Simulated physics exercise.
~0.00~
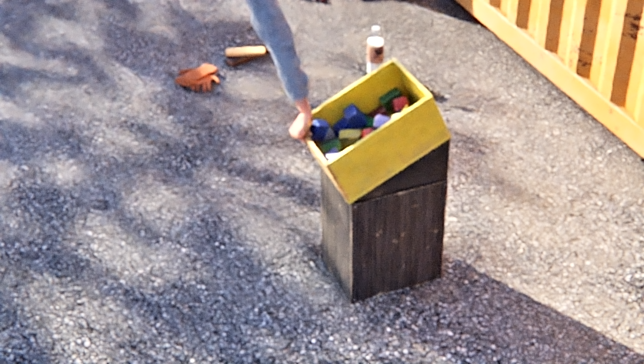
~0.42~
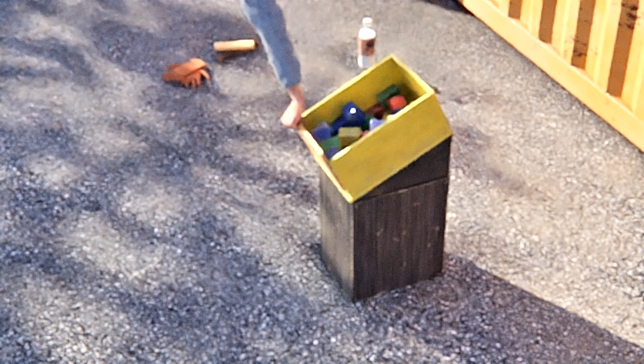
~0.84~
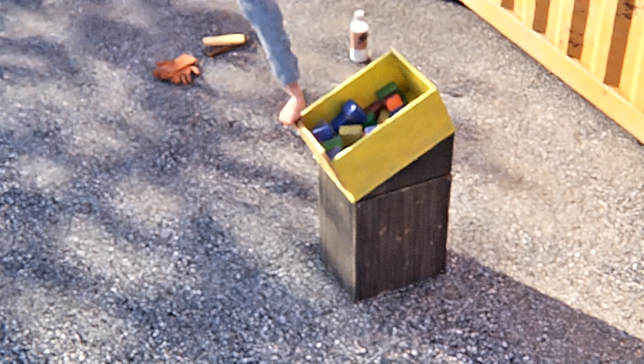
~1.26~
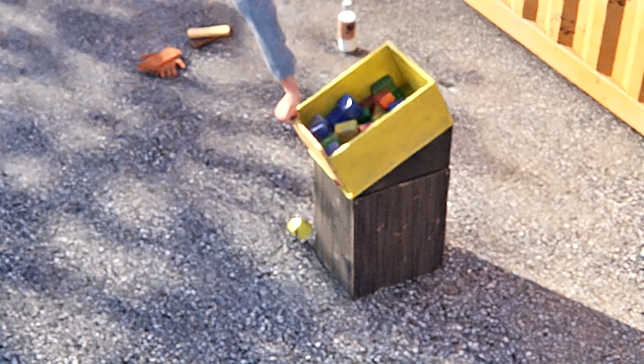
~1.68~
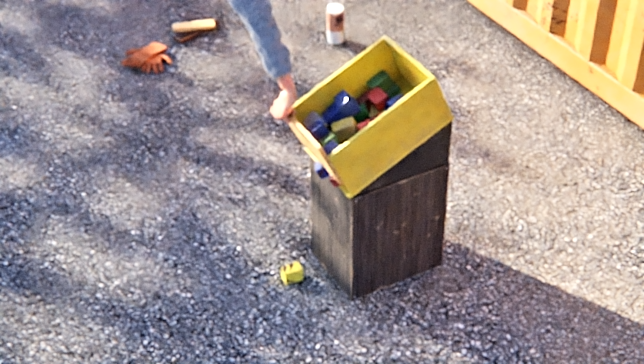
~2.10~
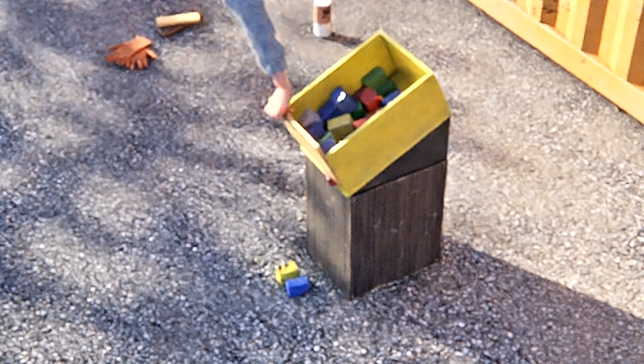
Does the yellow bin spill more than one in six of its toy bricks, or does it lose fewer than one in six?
It loses fewer than one in six of its toy bricks. Only a yellow one and a blue one end up on the ground, while the rest stay piled in the bin.
At first, a yellow bin of colourful toy bricks sits tilted down to the left on a dark wooden stand, with a hand at the gate on its lower end. The hand draws the gate up a little and then holds it there, while the bricks stay inside. A yellow brick then slips out at the low end and drops to the pavement beside the stand. A blue brick follows it over the edge and lands next to it. At the end, the two bricks lie close together on the ground, and the rest remain piled in the bin.
